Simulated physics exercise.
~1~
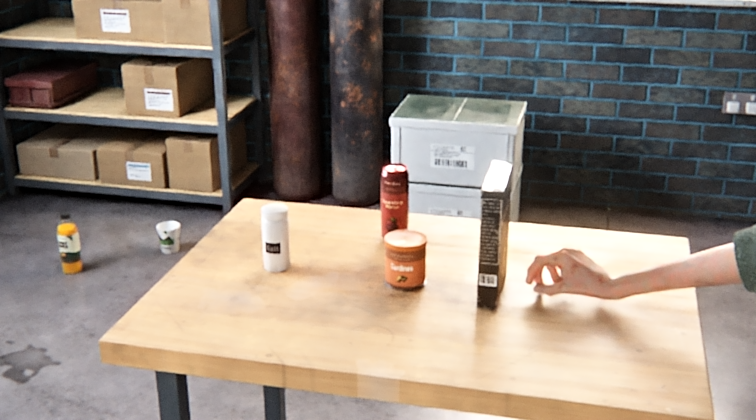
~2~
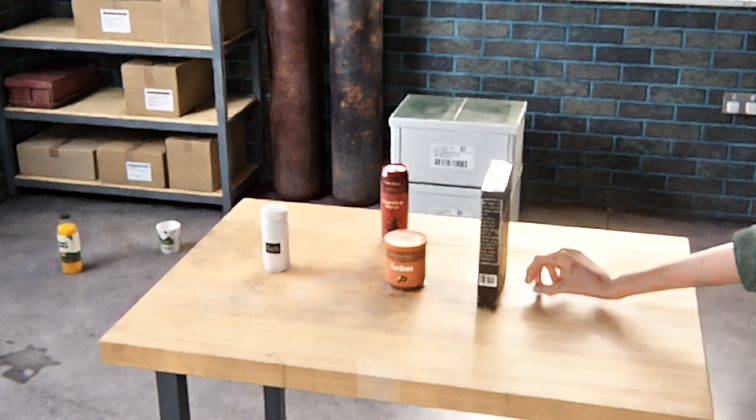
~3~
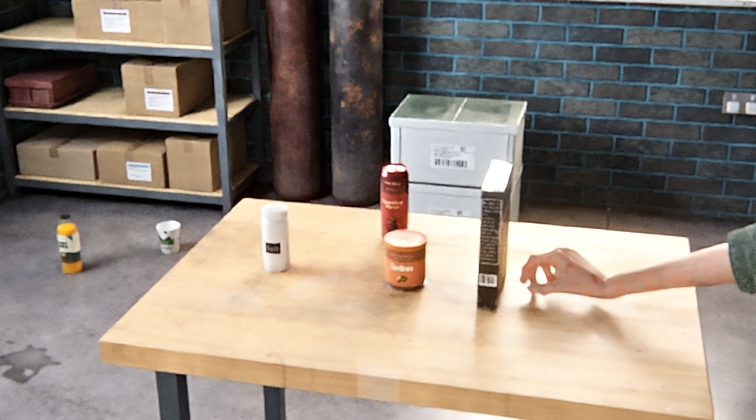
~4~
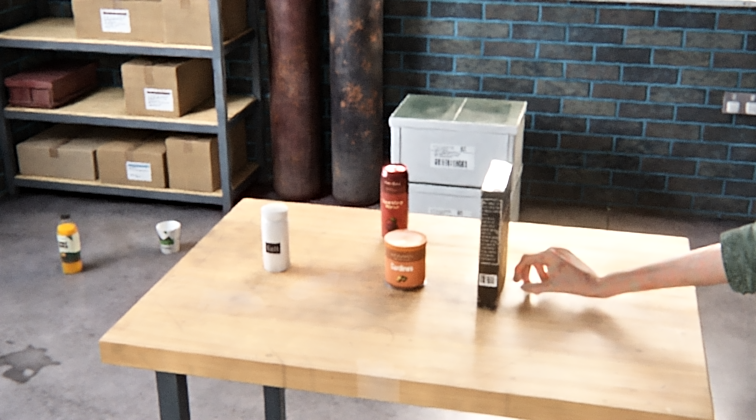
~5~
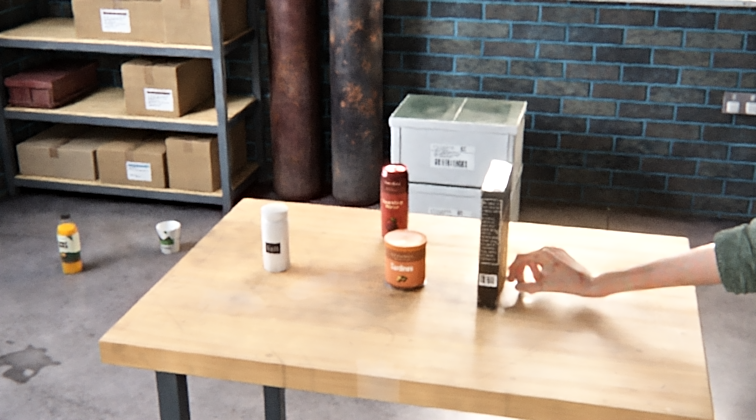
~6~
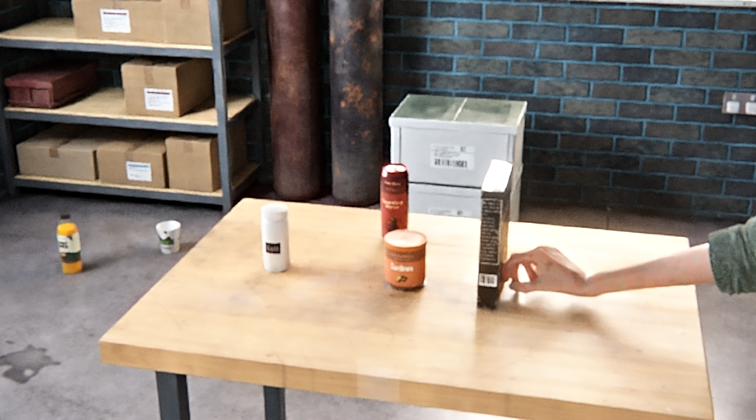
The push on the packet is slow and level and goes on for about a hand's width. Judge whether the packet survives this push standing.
It survives.
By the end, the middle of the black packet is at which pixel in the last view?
End point in the final view: About (426, 228).
Then, 0.30 s later than the last frame, black packet moved a little near (479, 233).
Then, 0.70 s later than the last frame, black packet moved a little near (456, 231).
Then, 1.00 s later than the last frame, black packet moved about its own width near (439, 229).
Then, 1.20 s later than the last frame, black packet moved about its own width near (428, 228).
When it is over, moved from the start, black packet. End places, in pixels of the last picture, black packet near (426, 228).
